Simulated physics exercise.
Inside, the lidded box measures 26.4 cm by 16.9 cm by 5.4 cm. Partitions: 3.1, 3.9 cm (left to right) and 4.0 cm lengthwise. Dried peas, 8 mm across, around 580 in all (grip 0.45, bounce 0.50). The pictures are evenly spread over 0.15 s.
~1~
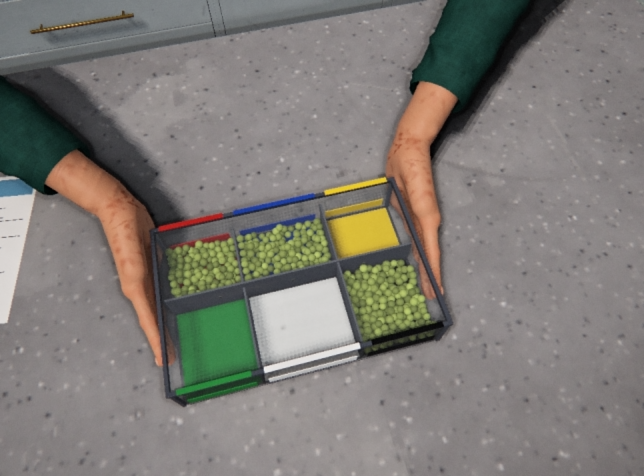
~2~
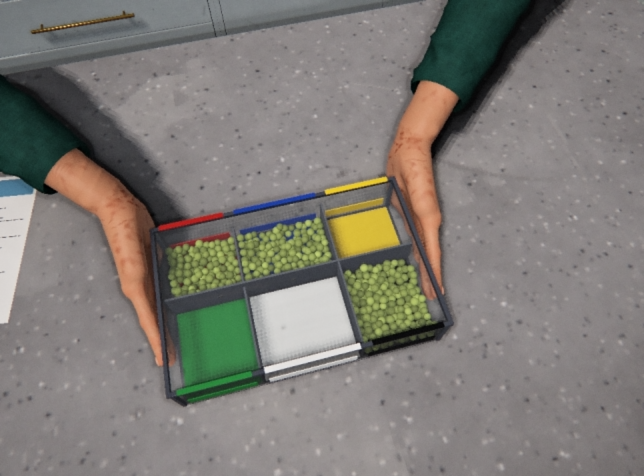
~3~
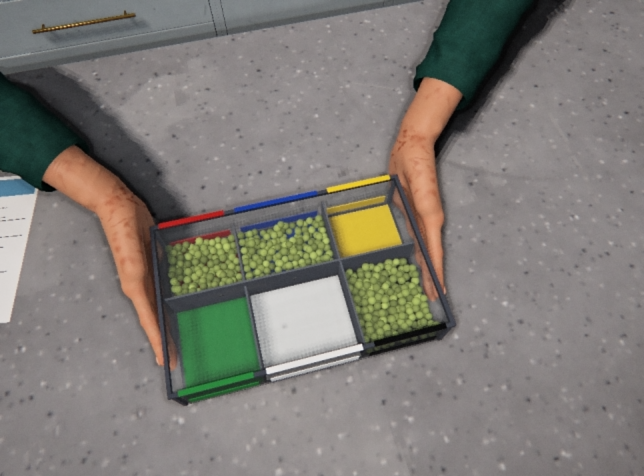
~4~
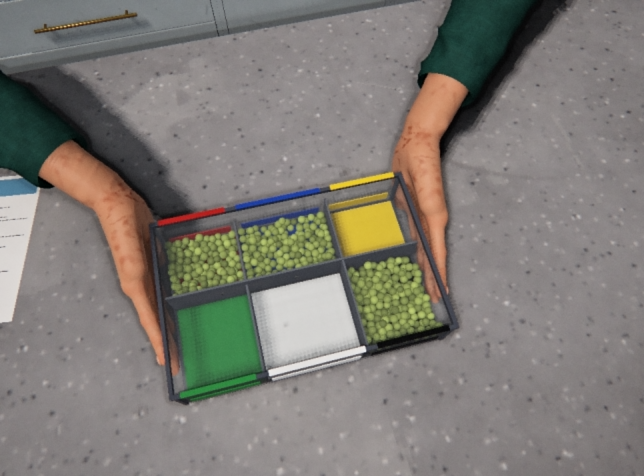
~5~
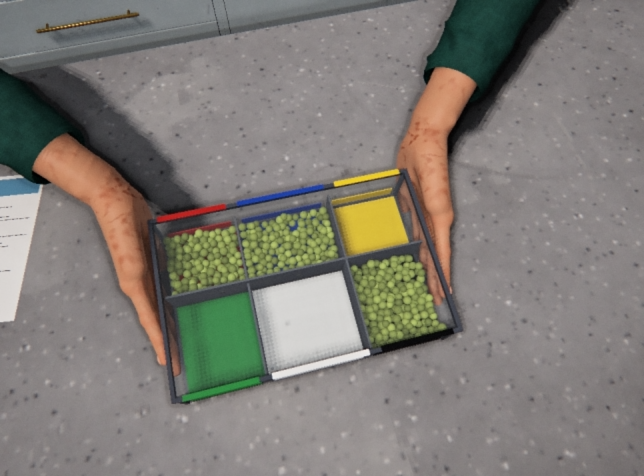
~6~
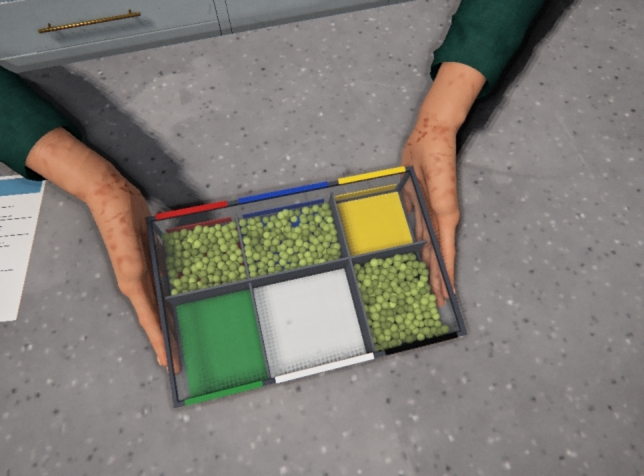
At the start, two hands hold a clear-lidded box nearly level above a speckled grey counter, with peas in its red, blue and black sections and none in the yellow, green and white. The hands then gradually tilt it slightly toward its right front corner, while the peas stay in the same three sections.
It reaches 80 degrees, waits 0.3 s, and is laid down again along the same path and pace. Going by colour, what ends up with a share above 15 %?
Red compartment: Above; blue compartment: Above; green compartment: Below; yellow compartment: Below; white compartment: Below; black compartment: Above.
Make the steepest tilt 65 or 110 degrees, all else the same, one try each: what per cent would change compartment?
Some 5 and 20 per cent.
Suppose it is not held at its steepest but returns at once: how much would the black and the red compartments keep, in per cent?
Black 40; red 25.
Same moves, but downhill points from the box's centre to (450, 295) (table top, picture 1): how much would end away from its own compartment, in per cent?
Some 30 per cent.
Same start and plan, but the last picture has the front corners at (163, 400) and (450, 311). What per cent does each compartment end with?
Red 45, blue 10, green 10, yellow 0, white 5, black 30.
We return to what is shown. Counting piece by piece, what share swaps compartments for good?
Roughly 10 per cent.
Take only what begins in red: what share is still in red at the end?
Some 80 per cent.
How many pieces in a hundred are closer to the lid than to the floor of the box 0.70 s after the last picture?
About 40 per cent.
Then, 0.70 s after the last picture, tilt 80 degrees; red 25 %, blue 30 %, green 5 %, white 5 %, black 40 %.
Then, 1.16 s after the last picture, tilt 45 degrees; red 25 %, blue 30 %, white 5 %, black 40 %.
Then, 1.70 s after the last picture, tilt 0 degrees; red 25 %, blue 25 %, green 5 %, white 10 %, black 40 %.
In the end, red 25 %, blue 25 %, green 5 %, yellow 0 %, white 10 %, black 40 %.
